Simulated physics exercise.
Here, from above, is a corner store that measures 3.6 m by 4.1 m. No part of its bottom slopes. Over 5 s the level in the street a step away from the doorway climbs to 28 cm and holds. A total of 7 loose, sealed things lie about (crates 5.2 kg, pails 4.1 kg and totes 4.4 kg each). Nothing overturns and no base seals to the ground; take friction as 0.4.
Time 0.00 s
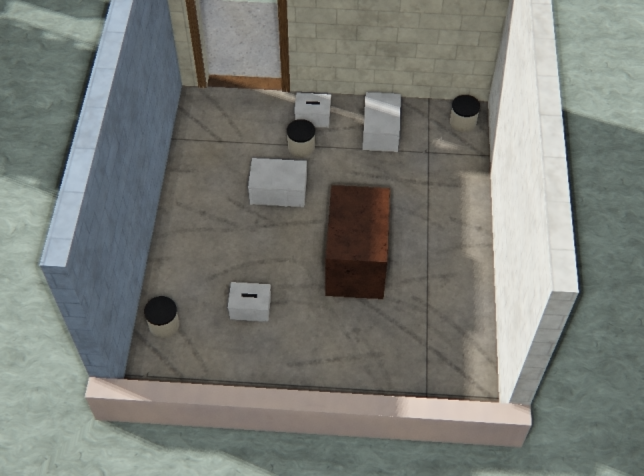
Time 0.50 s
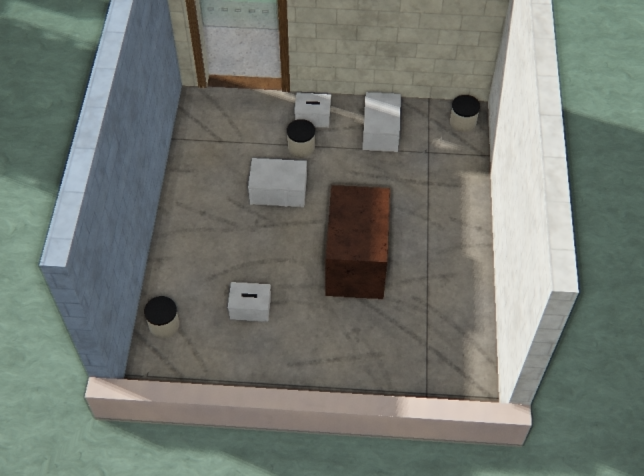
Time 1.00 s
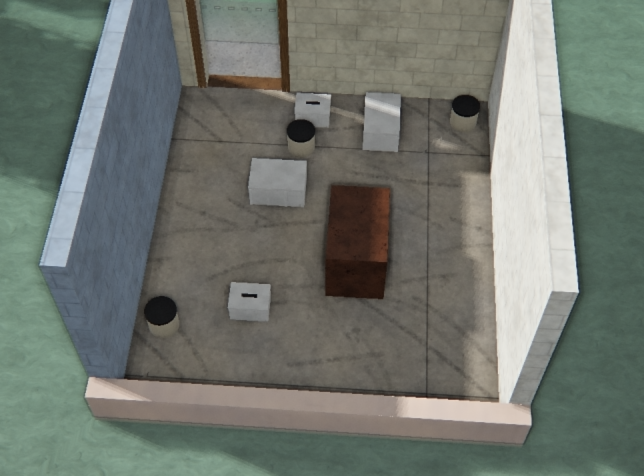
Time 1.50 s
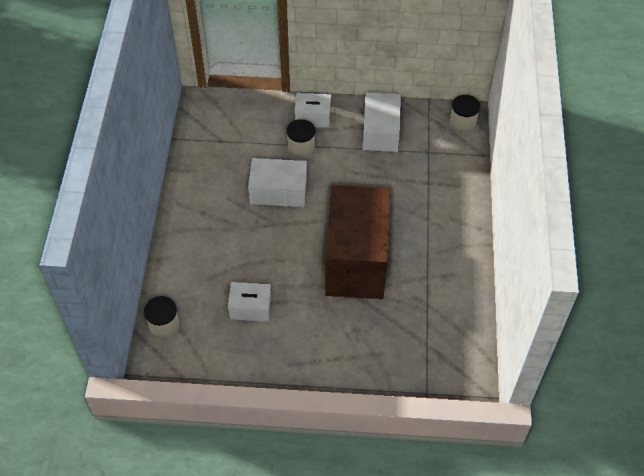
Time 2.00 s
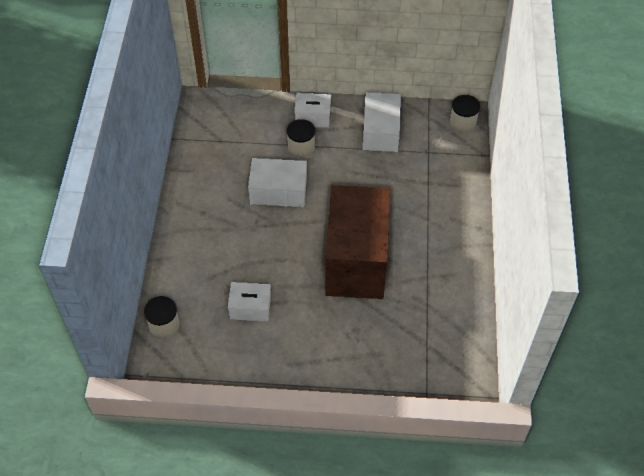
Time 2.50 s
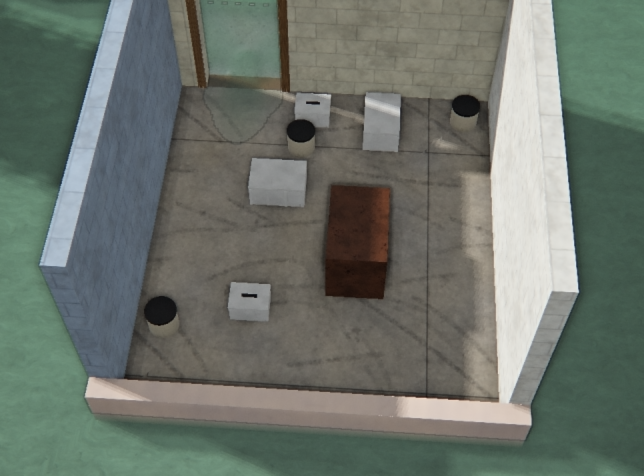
In this clip, seen from above, a roofless room holds pale boxes, dark-topped pails and a reddish-brown block, all motionless, as greenish water rises behind the brown-framed doorway, then a thin, clear sheet spreads just inside.
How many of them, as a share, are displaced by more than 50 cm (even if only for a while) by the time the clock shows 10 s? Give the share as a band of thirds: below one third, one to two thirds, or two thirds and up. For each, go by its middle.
The shifted amount is moderate, between a third and two thirds.
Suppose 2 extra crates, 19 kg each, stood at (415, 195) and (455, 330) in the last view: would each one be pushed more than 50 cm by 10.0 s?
In that order: Within the mark, beyond the mark.
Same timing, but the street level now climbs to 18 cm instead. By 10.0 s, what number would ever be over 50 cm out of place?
Then it comes to 3.
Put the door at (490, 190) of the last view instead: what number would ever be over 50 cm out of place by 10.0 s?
Then 6.
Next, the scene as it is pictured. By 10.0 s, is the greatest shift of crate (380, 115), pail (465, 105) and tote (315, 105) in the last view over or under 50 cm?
So that's inside it for the first, inside it for the second and inside it for the last.
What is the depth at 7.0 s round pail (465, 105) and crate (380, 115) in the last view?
About 0 and 1 cm.
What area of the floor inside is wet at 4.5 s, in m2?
Wet area: Approx. 5.5 m2.
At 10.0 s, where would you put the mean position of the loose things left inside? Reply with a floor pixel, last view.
Around (374, 188).
After 3.5 s 0 of 7 are over 50 cm from their spots; 0 afloat.
After 4.5 s 1 of 7 are over 50 cm from their spots; 0 afloat.
After 7.0 s 4 of 7 are over 50 cm from their spots; 3 afloat.
After 10.0 s 4 of 7 are over 50 cm from their spots, and 4 have been at some point; 4 afloat.
